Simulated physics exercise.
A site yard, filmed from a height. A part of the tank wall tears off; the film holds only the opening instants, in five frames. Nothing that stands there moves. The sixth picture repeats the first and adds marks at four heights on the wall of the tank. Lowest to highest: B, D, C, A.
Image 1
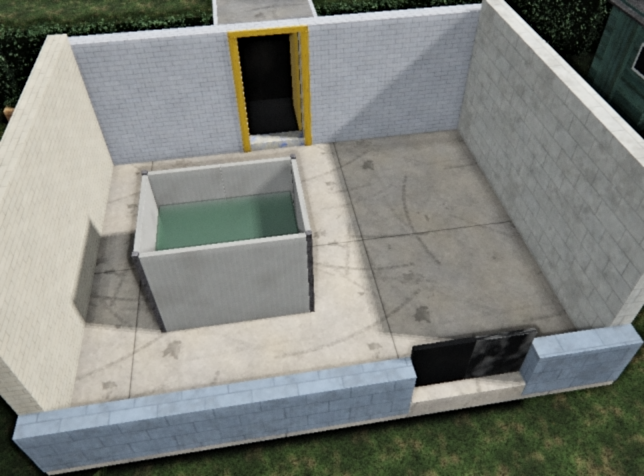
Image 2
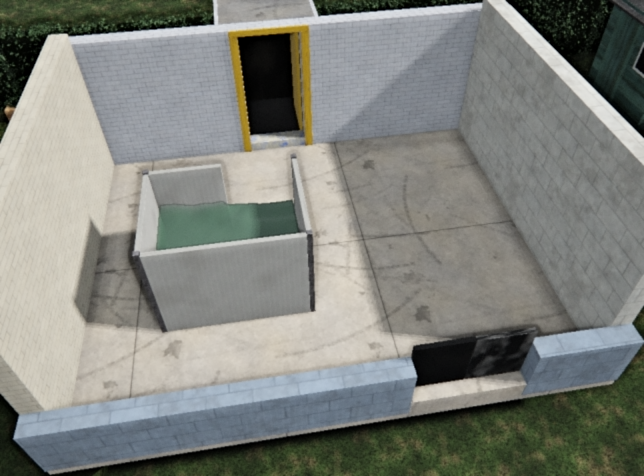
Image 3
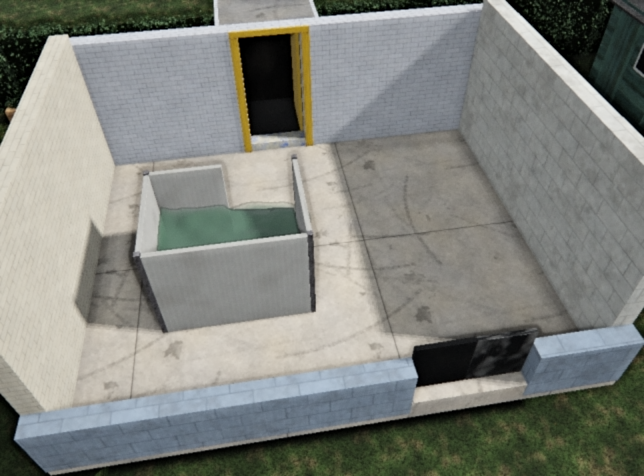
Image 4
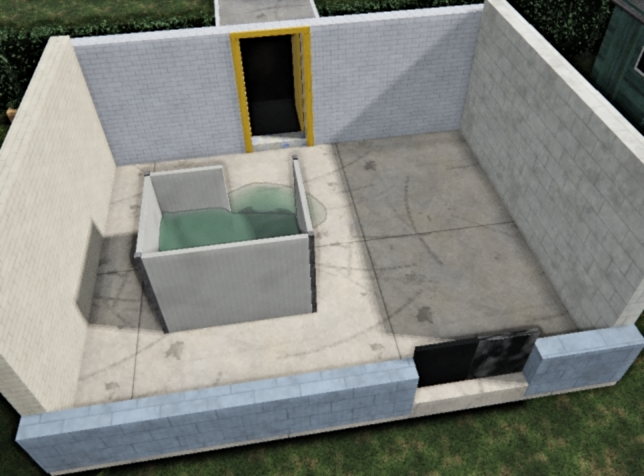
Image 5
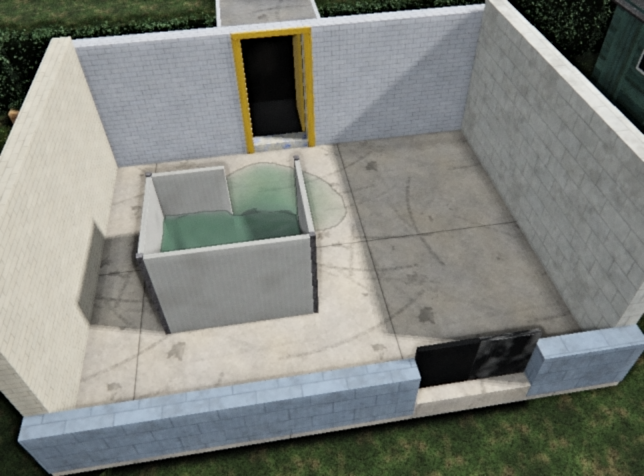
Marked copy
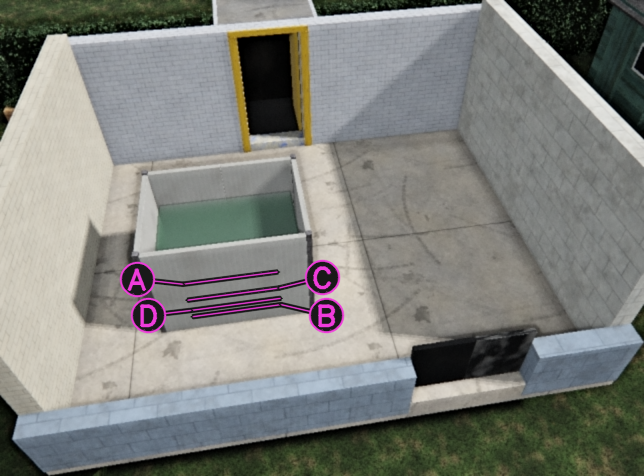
A walled yard with a yellow doorway held a tank of still green water until part of its back wall disappeared, and then the water flowed out through the gap, spreading across the floor behind and to the right.
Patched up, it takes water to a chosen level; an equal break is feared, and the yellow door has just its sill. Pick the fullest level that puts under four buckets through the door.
Go for D.
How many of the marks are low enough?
Two of the four.
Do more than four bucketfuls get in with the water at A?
Yes, it does.
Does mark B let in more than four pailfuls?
No.
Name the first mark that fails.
The answer is C.
On the marked copy, A at (230, 278); B at (237, 310); C at (233, 294); D at (236, 304); from the bottom up B, D, C, A.
If A is chosen, dozens of bucketfuls pour in.
If B is chosen, nothing gets over.
If C is chosen, about 9 bucketfuls get in.
If D is chosen, a bucket or two gets in.
